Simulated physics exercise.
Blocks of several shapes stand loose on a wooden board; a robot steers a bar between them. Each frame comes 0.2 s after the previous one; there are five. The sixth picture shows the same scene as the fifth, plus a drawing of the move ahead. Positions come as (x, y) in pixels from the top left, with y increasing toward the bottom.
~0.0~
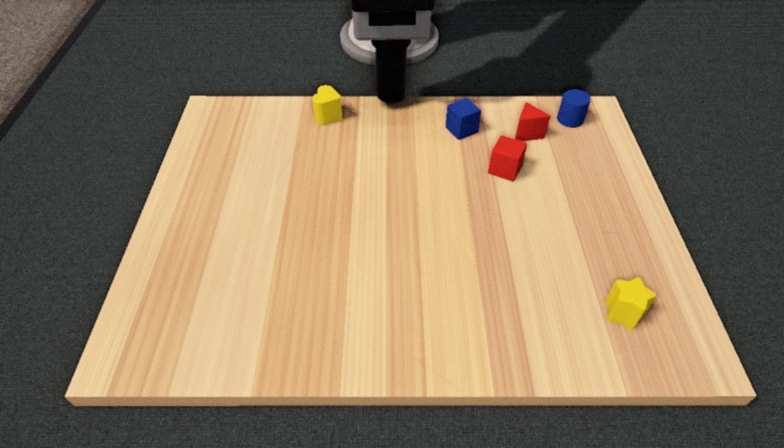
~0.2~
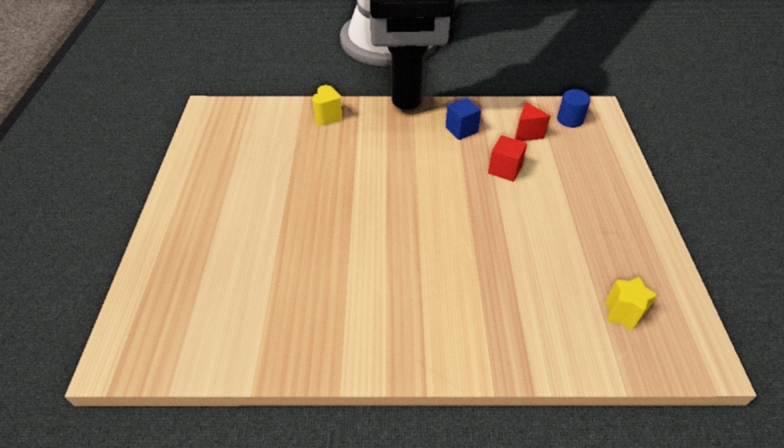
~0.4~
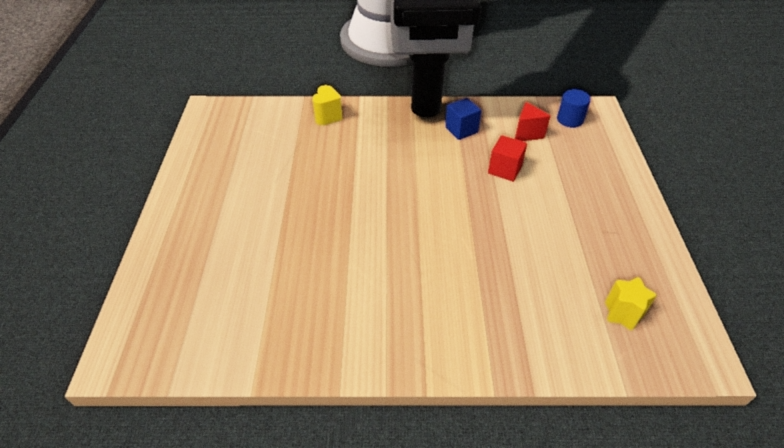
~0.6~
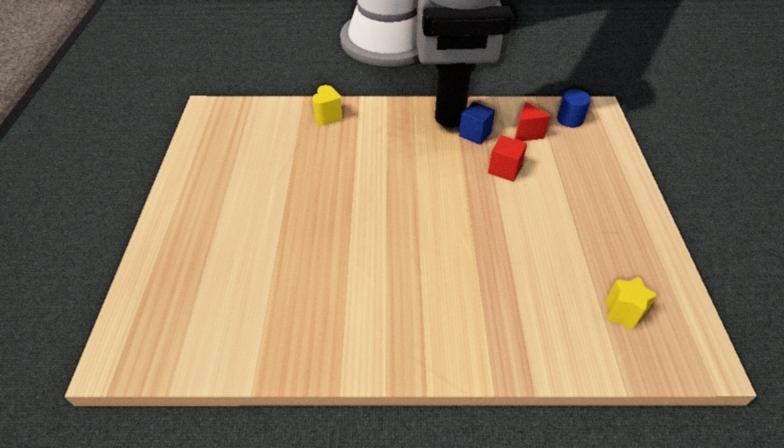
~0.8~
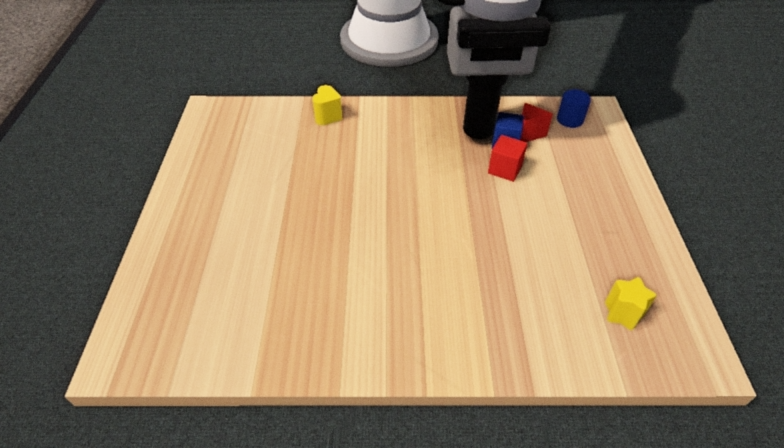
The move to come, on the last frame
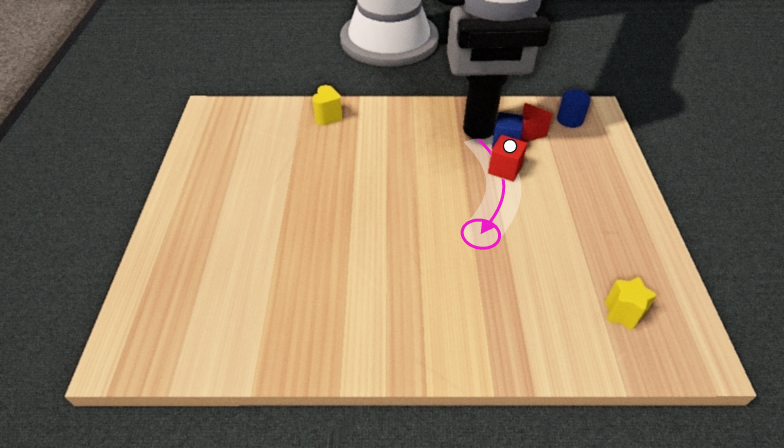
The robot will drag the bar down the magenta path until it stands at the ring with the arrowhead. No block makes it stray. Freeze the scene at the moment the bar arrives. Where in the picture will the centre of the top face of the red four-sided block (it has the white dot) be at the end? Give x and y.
Put as a pixel place, it's (541, 196).
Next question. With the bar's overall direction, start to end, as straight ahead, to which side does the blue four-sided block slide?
The blue four-sided block is shifted sideways to the left, facing along the path from start to end.
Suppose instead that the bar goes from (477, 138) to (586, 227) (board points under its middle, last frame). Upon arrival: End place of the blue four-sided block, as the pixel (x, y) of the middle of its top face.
Located at (537, 130).
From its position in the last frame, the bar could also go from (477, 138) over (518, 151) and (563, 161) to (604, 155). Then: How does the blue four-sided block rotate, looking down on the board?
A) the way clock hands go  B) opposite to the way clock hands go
Option A.
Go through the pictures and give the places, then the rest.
Bar's lower end (391, 95); red four-sided block (510, 146); blue four-sided block (464, 107); red three-sided block (532, 112), in the first picture.
Bar (407, 101); blocks still, in the second picture.
Bar (426, 109); blocks still, in the third picture.
Bar (450, 118); blue four-sided block (479, 111), in the fourth picture.
Bar (479, 130); red four-sided block (510, 146); blue four-sided block (510, 120); red three-sided block (534, 112), in the fifth picture.
Drawn move, from (477, 138) by way of (499, 166) and (502, 200) to (481, 234); the dot is on the red four-sided block.
What follows on the original path. One third of the way, bar (501, 159); red four-sided block (524, 166); blue four-sided block (525, 127), turned 35° anticlockwise; red three-sided block (539, 112), turned 20° anticlockwise.
Two thirds of the way, bar (503, 193); red four-sided block (541, 194), turned 55° anticlockwise; blue four-sided block (525, 127), turned 35° anticlockwise; red three-sided block (539, 112), turned 20° anticlockwise.
At the end, bar (482, 226); red four-sided block (540, 196), turned 75° anticlockwise; blue four-sided block (525, 127), turned 35° anticlockwise; red three-sided block (539, 112), turned 20° anticlockwise.
